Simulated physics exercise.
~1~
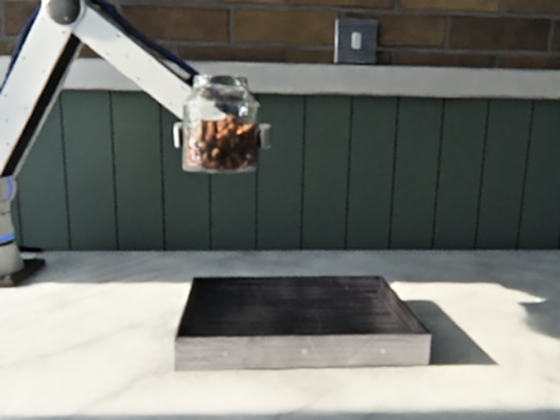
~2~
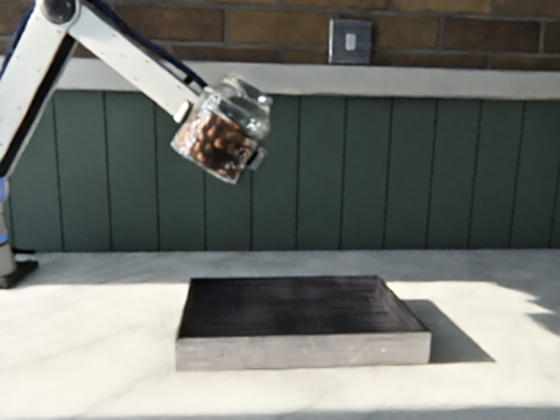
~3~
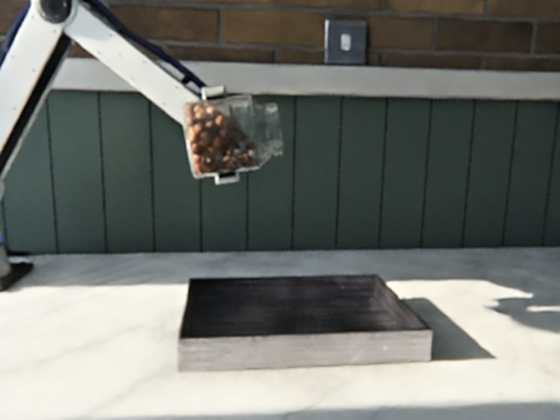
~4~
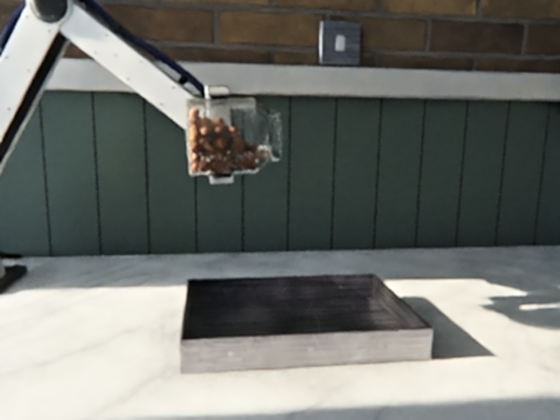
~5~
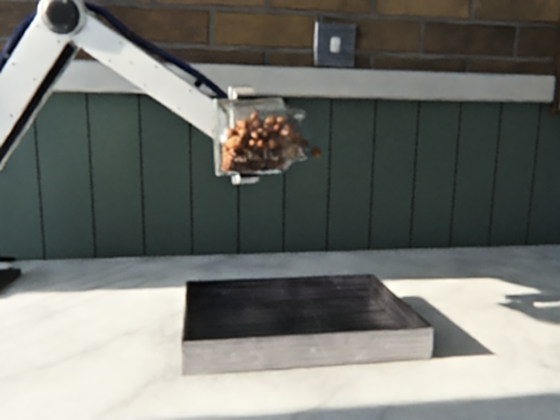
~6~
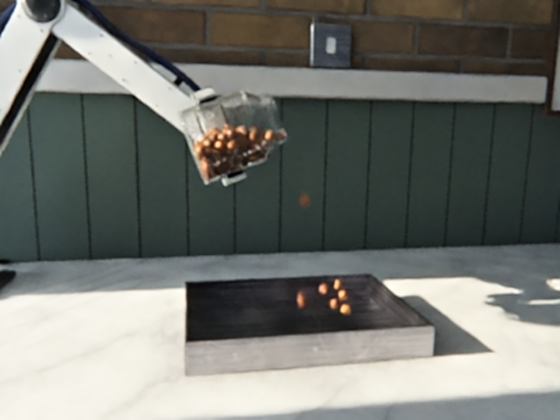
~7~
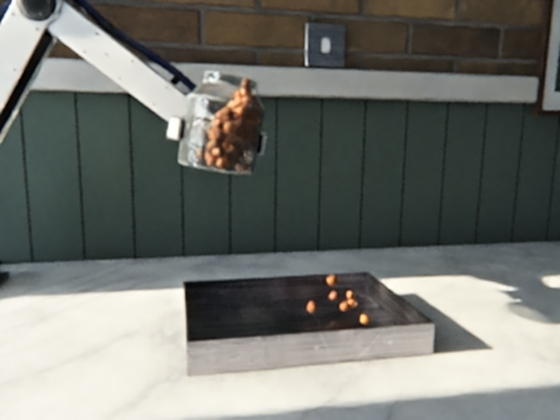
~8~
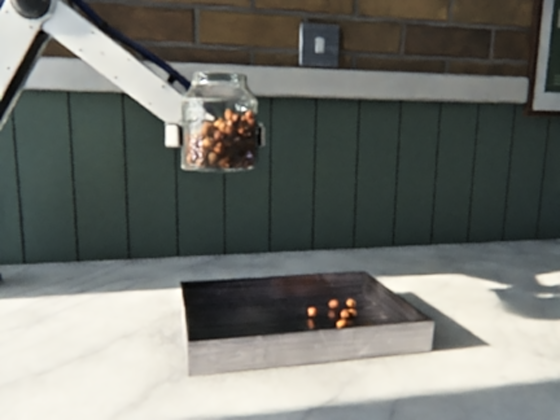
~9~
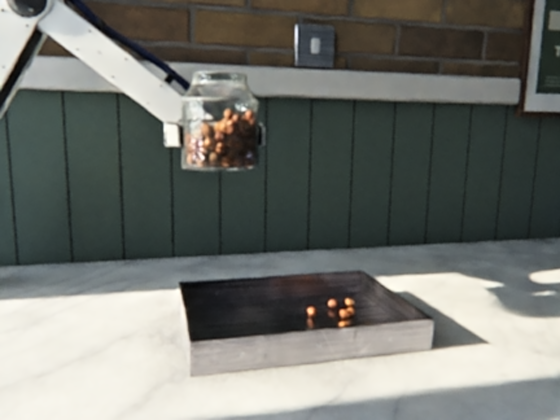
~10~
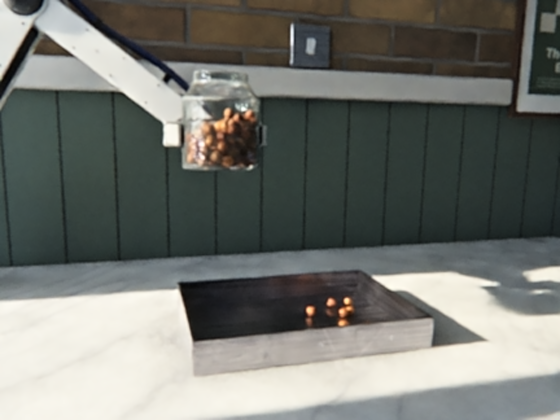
Robot arm tipping a glass jar of hazelnuts onto its side, spilling a few into a dark tray, then righting it still mostly full.
